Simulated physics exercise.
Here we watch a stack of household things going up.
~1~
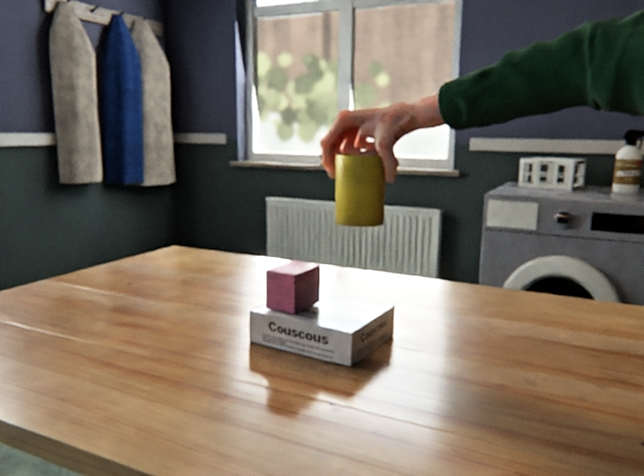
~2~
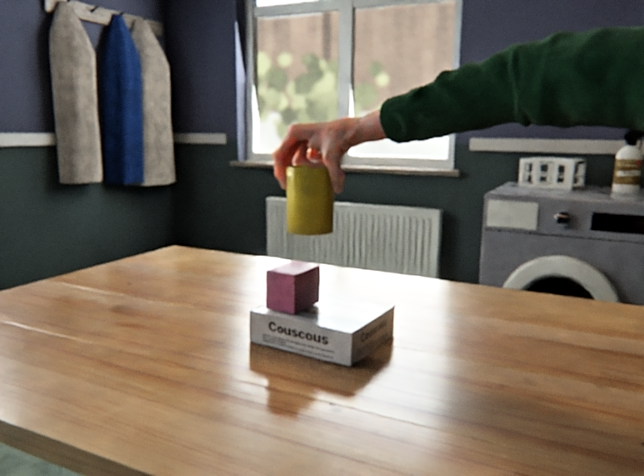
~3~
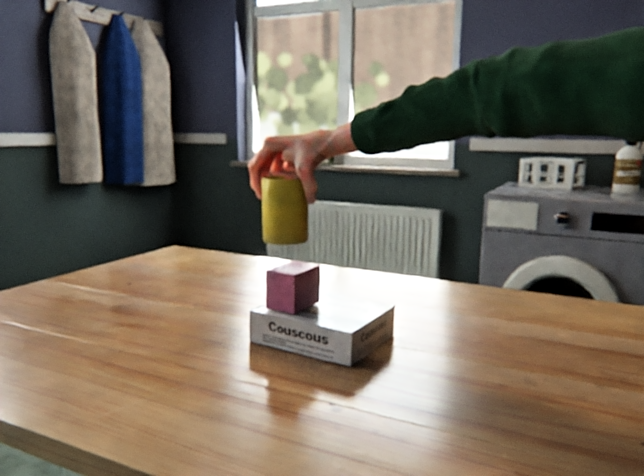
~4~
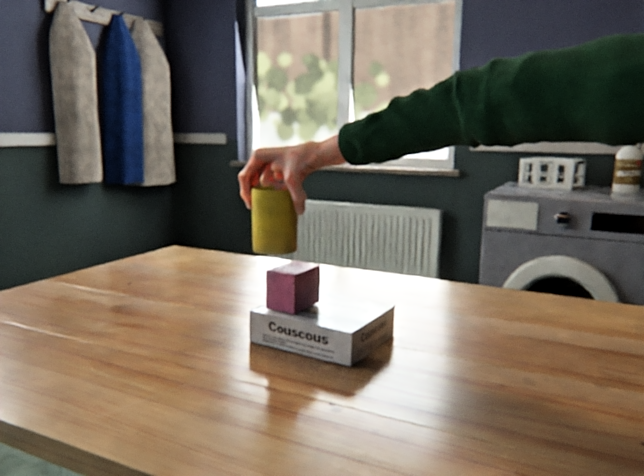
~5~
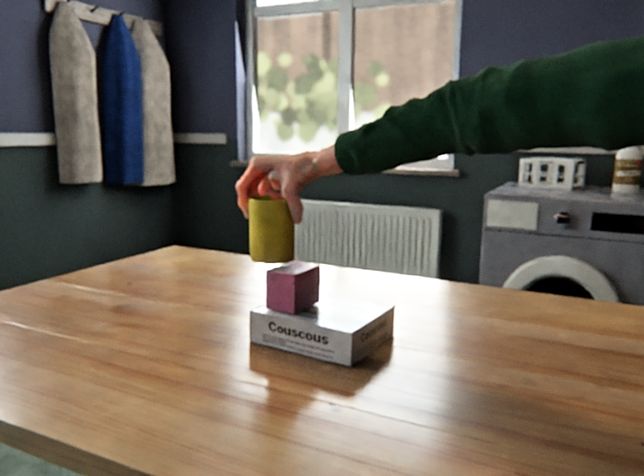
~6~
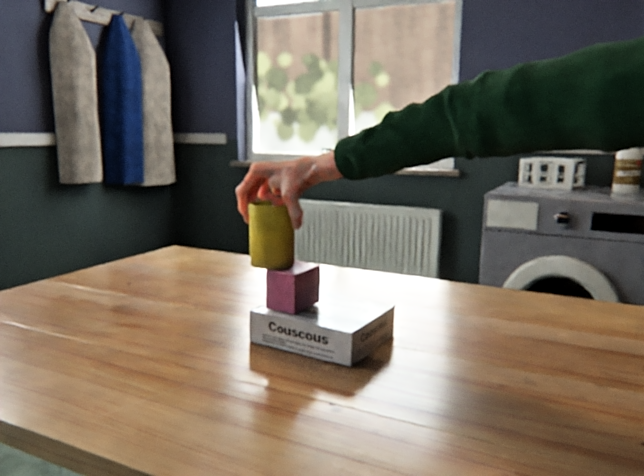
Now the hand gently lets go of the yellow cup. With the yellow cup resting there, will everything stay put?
No, the pile collapses.
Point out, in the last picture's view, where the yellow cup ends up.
It ends up close to (238, 304).
Then, 0.30 s past the last view, yellow cup rocked 45° from its first pose near (256, 246).
Then, 0.40 s past the last view, yellow cup now fallen.
Finally, fallen, yellow cup; the other 2 still in place. Final places as the last picture's camera would see them, yellow cup near (238, 304). The pile comes apart.
